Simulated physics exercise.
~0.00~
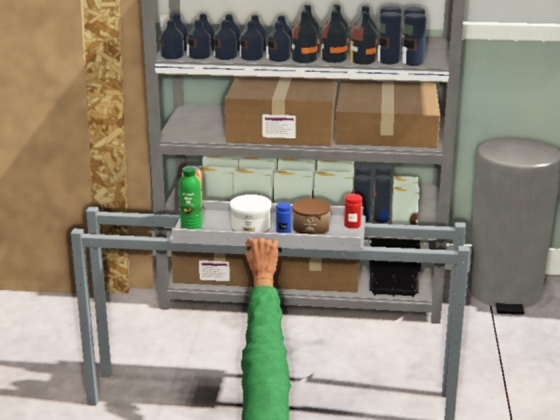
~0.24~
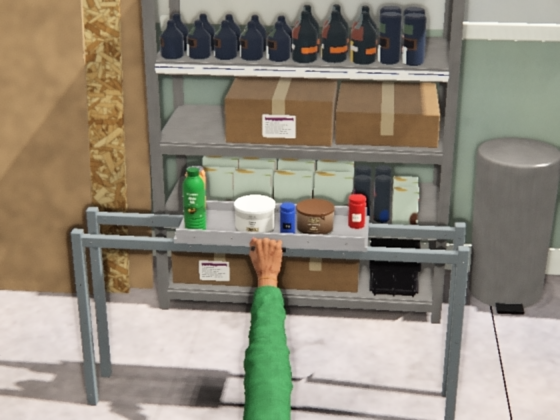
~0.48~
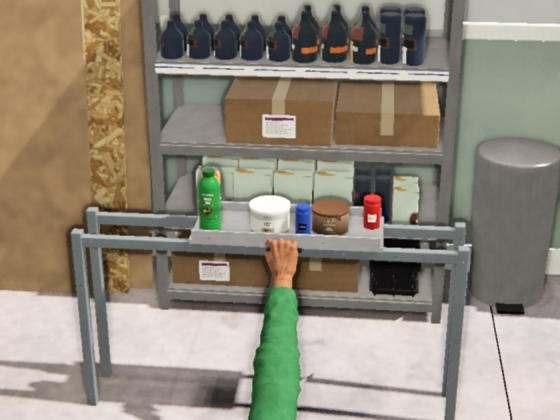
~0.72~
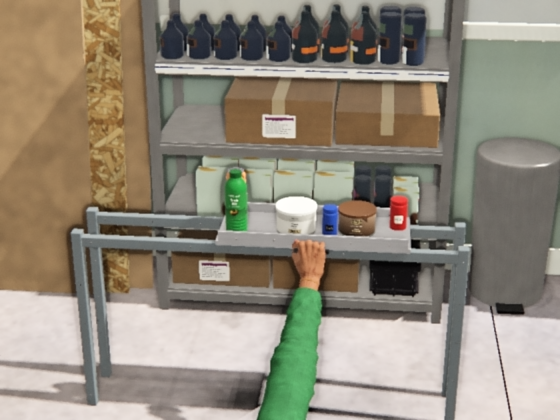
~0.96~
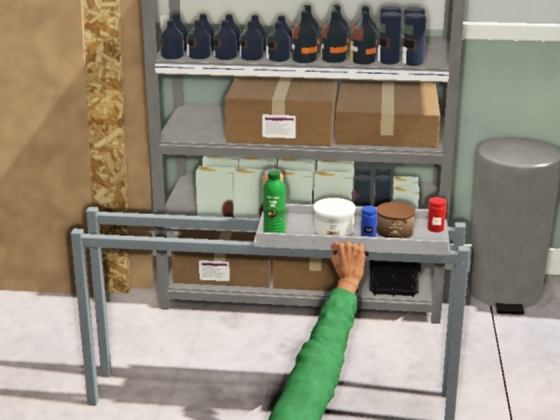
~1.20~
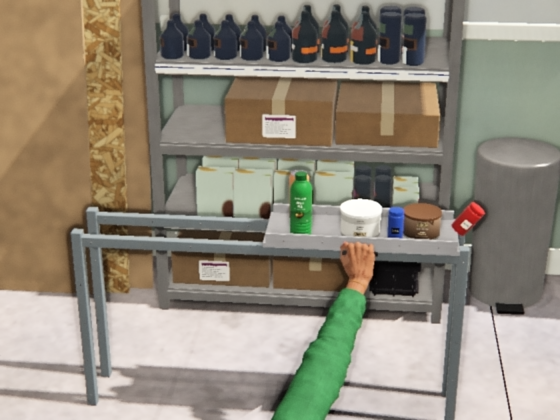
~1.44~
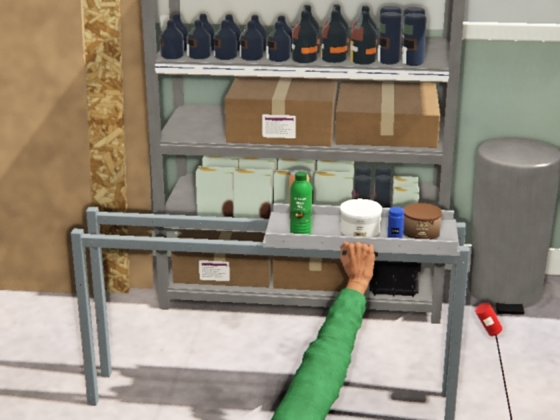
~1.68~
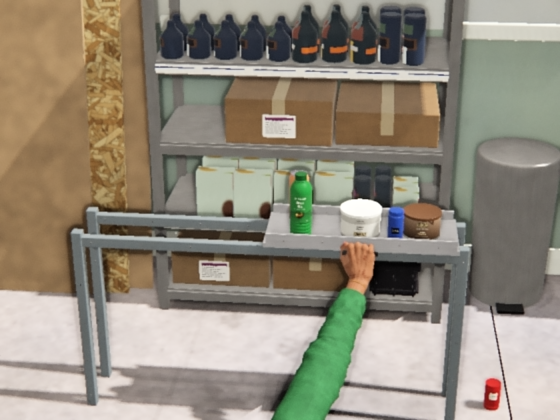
A tray of containers slides right under a hand, and the red one falls to the floor.
